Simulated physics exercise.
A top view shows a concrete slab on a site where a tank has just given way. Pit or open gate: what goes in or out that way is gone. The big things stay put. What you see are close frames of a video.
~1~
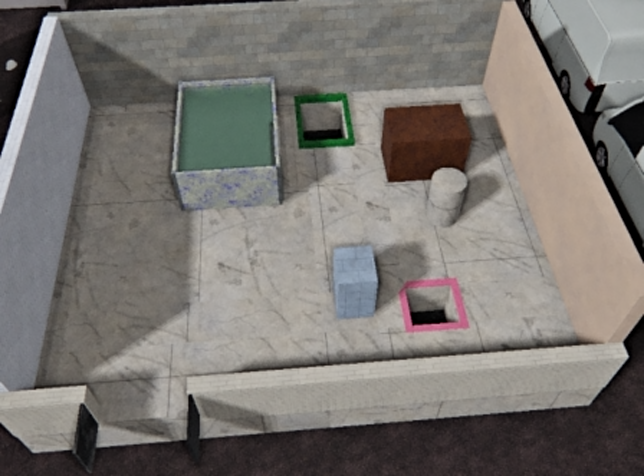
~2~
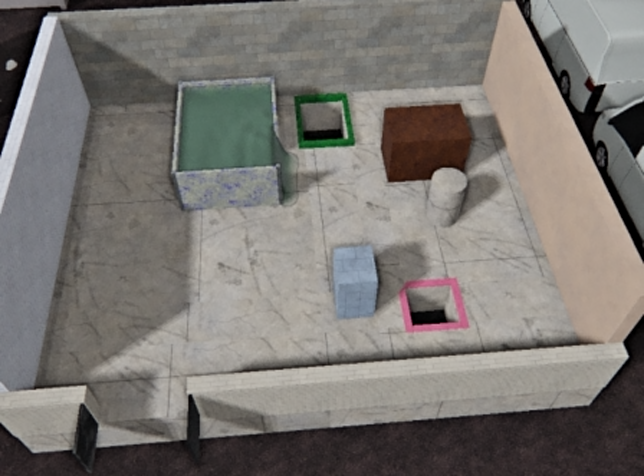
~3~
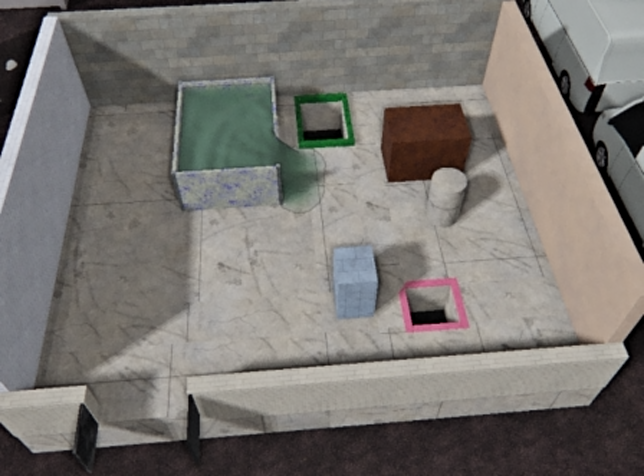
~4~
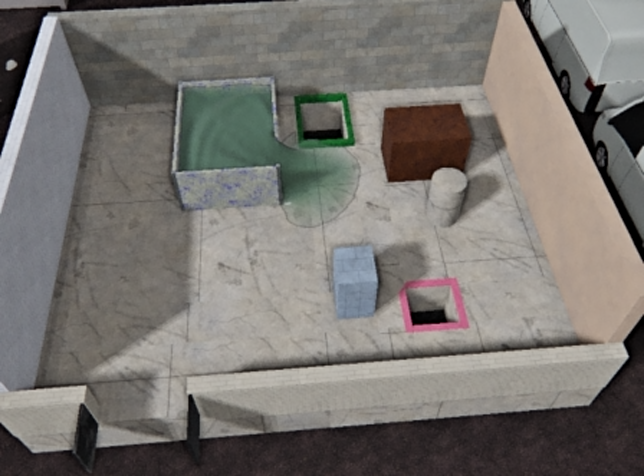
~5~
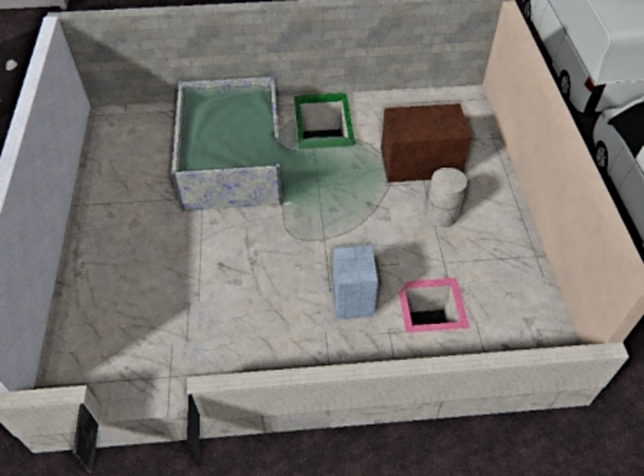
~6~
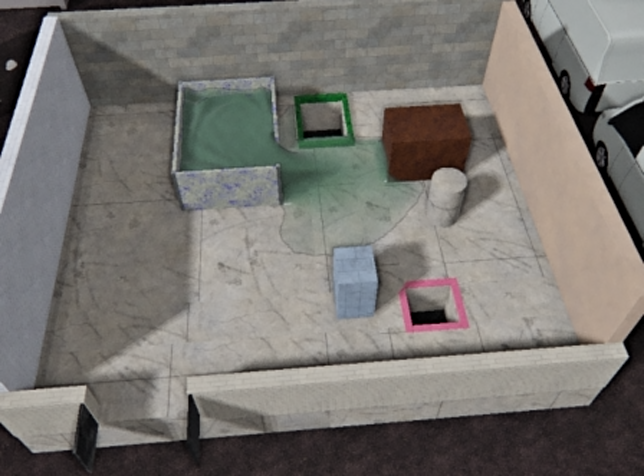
Green water sits still in a speckled tank at the upper left of a walled slab, then pours from the tank's right side. It fans out across the pale floor, passing below the green-edged pit, and spreads rightward and forward until it reaches near the brown block, grey cylinder and blue block.
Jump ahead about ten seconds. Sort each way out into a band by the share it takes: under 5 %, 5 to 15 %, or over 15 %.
Shares: The gate takes under 5 %; the pink pit takes over 15 %; the green pit takes under 5 %.
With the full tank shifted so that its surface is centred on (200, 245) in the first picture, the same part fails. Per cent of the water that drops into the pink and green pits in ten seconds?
Shares - pink: 14 in a hundred, green: 2 in a hundred.
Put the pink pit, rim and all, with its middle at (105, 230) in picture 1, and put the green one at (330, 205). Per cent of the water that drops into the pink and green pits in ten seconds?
Measured shares in per cent - pink 0, green 35.
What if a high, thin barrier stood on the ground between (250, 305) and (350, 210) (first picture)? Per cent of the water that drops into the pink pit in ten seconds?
The pink pit takes 20 parts in a hundred.
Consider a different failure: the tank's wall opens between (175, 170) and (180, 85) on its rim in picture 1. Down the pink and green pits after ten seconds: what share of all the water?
I'd say the pink pit gets around 4 percent and the green pit around 6 percent.
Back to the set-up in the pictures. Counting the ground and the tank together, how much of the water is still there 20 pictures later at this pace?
My figure: Some 90 per cent.
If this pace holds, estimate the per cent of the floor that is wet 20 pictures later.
Close to 45 in a hundred, I think.
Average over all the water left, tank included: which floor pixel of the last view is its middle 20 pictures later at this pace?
Centre of mass: Roughly (353, 182).
A moment on, water covers 25 % of the floor; the gate 0 %, the pink pit 0 %, the green pit 1 %.
Next, water covers 40 % of the floor; the gate 0 %, the pink pit 3 %, the green pit 1 %.
Then, water covers 45 % of the floor; the gate 0 %, the pink pit 9 %, the green pit 1 %.
Later, water covers 60 % of the floor; the gate 0 %, the pink pit 18 %, the green pit 2 %.
In the end, water covers 80 % of the floor; the gate 1 %, the pink pit 30 %, the green pit 2 %.
